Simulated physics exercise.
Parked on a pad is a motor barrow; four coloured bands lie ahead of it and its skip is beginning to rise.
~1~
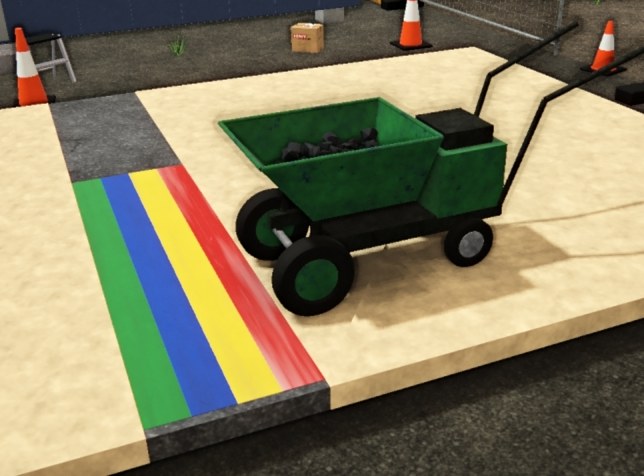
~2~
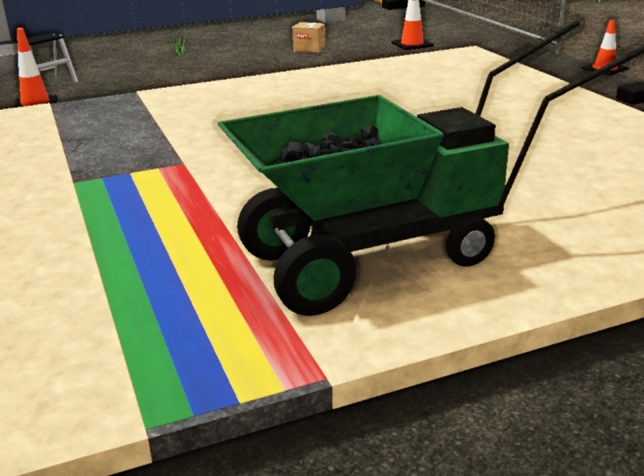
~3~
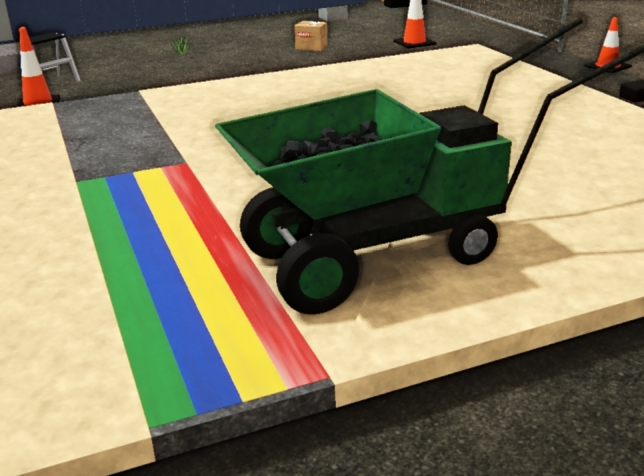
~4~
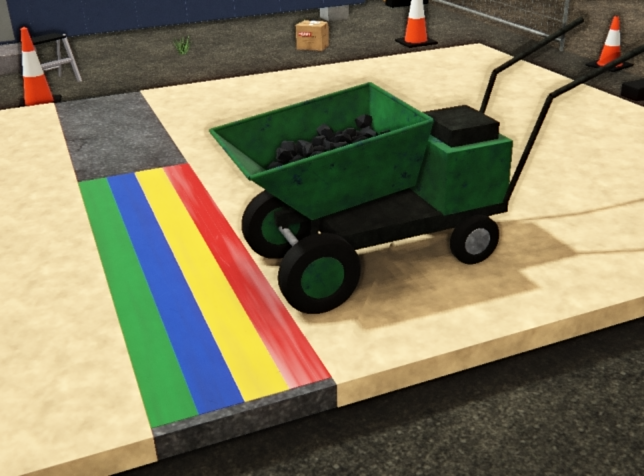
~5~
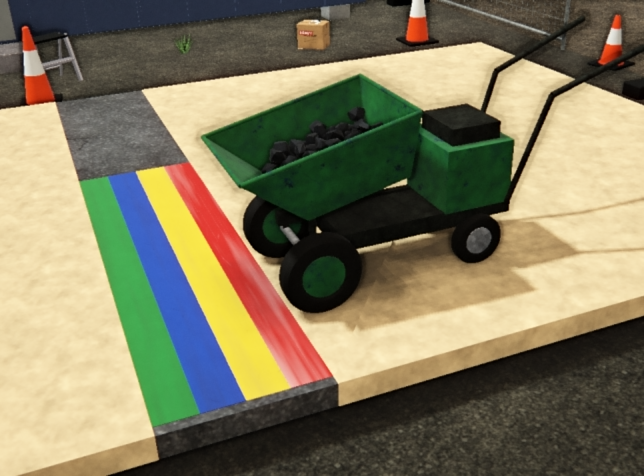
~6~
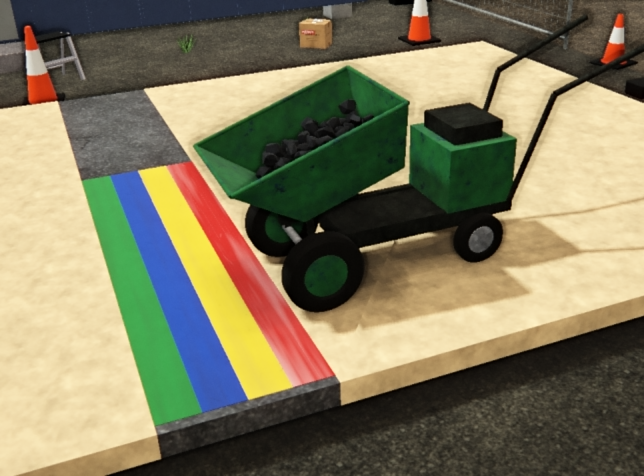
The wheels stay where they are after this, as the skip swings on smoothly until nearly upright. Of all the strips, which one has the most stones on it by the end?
Most stones end on the green strip.
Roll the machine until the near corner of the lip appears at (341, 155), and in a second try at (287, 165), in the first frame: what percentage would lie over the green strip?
First try: 10 per cent; second try: 30 per cent.
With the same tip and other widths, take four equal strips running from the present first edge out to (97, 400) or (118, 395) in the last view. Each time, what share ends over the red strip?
Shares: 0 %; then 0 %.
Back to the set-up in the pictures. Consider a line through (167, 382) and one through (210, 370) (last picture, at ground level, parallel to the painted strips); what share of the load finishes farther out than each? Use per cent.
50 and 80 in a hundred.
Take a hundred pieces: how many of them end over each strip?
I'd say the red strip has near 0, the yellow strip near 0, the blue strip near 10 and the green strip near 35 per cent.
Soon after the last picture, skip tipped steeply; all in the skip.
A little later, skip tipped right over; most in the skip; a stray few over the blue strip; a small part over the green strip.
Later still, skip tipped right over; about a quarter in the skip; a small part over the blue strip; about a third over the green strip; about a quarter off the paint.
At rest, skip tipped right over; about a quarter in the skip; none over the red strip; none over the yellow strip; a small part over the blue strip; about a third over the green strip; about a quarter off the paint.
